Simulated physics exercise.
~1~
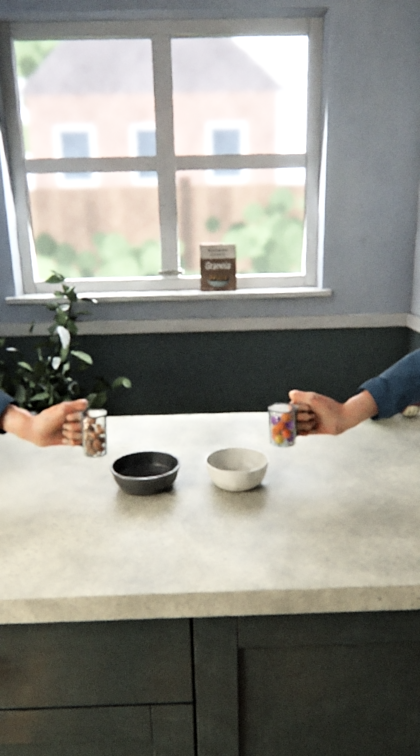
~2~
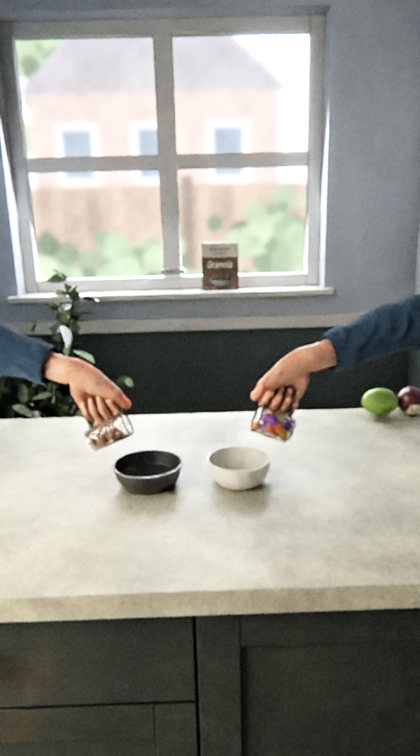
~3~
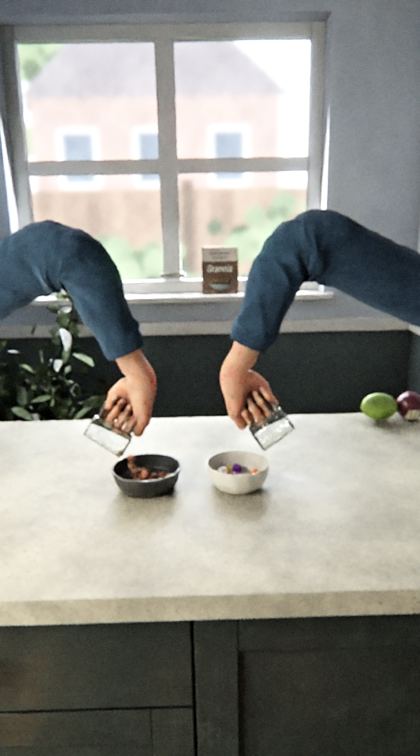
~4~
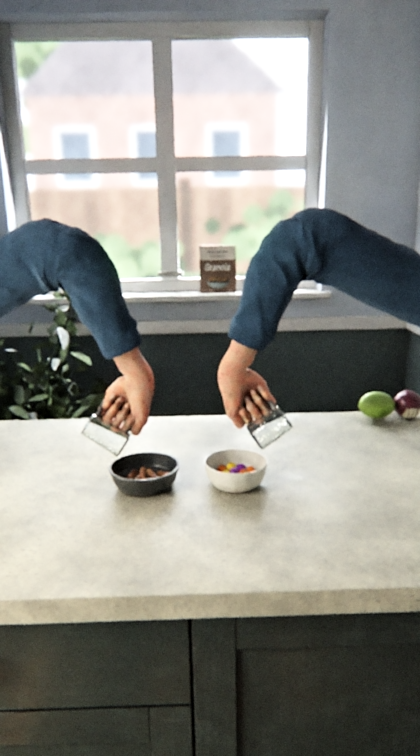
Two hands held small clear cups of colorful pieces on the right and brownish ones on the left above a dark bowl and a white bowl on a counter, then tipped them over until everything had dropped into the bowls, with nothing spilled outside.
